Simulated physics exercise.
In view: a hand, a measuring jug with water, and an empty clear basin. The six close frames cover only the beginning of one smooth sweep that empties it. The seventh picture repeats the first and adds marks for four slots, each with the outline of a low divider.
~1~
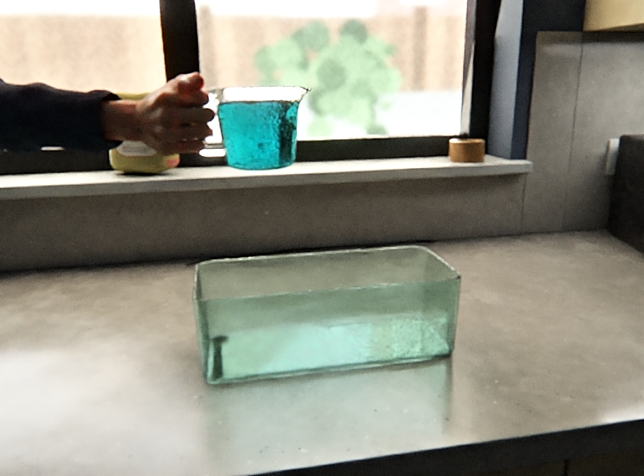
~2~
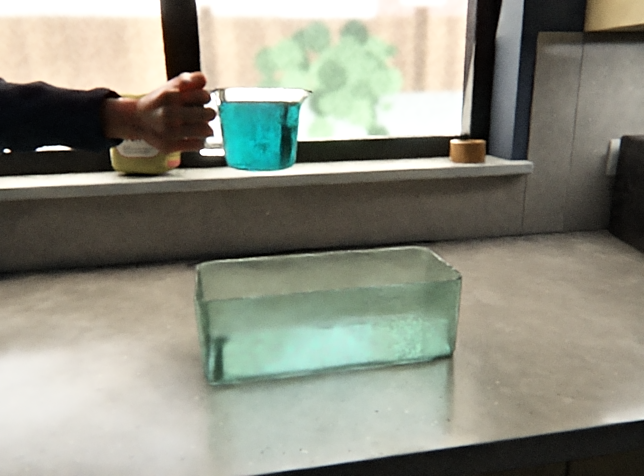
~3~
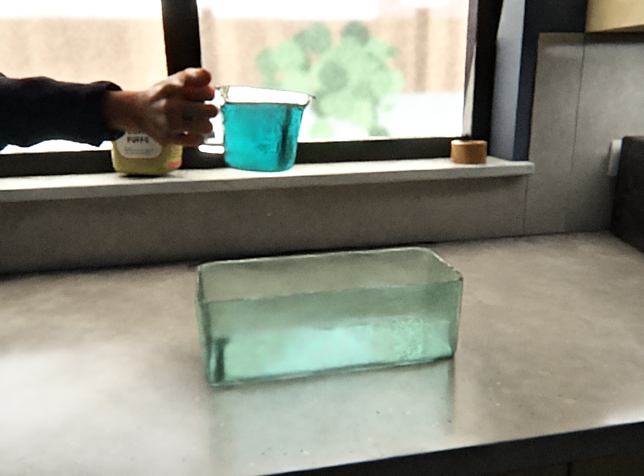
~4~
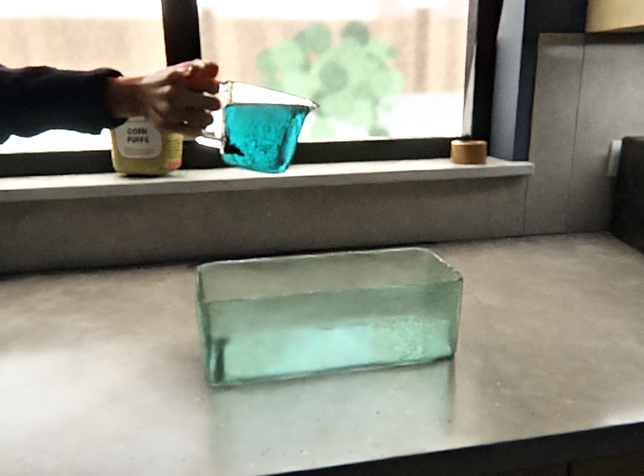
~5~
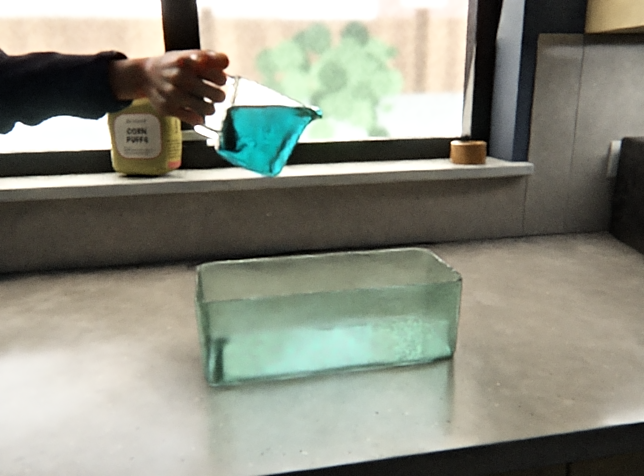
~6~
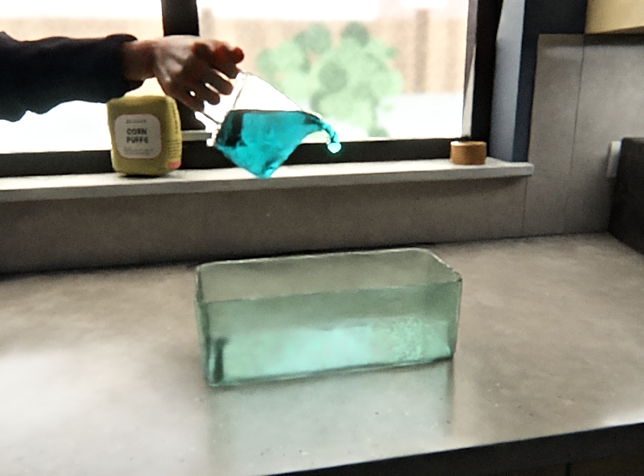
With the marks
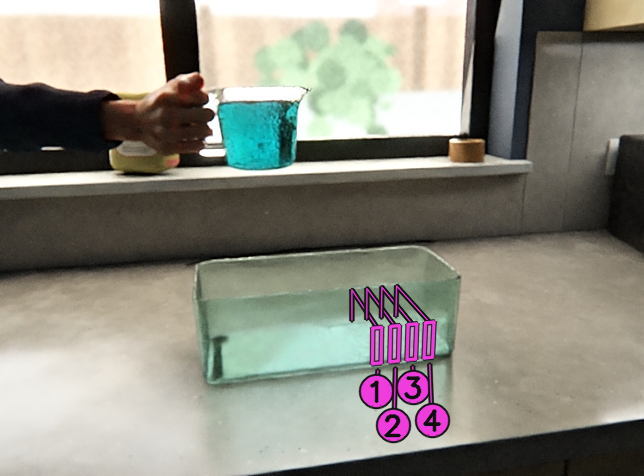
A hand in a dark sleeve, reaching in from the left, holds a clear jug of bright blue water before a window, seen from across a grey counter by a still camera. A clear, green-tinted rectangular basin sits on the counter below, with a yellow container labelled corn puffs on the sill. The jug stays upright, then tilts steadily rightward until blue water slips over its lip.
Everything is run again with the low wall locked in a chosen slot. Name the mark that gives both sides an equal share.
Best: 1.
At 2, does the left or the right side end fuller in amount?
The left side.
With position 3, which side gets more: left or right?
The left one.
On the marked copy, 1 at (377, 370); 2 at (395, 368); 3 at (412, 366); 4 at (429, 364).
With 1, about 45 % ends left of the wall and 53 % right of it.
With 2, about 81 % ends left of the wall and 15 % right of it; 4 % is lost outside.
With 3, about 92 % ends left of the wall and 4 % right of it; 4 % is lost outside.
With 4, about 93 % ends left of the wall and 5 % right of it.
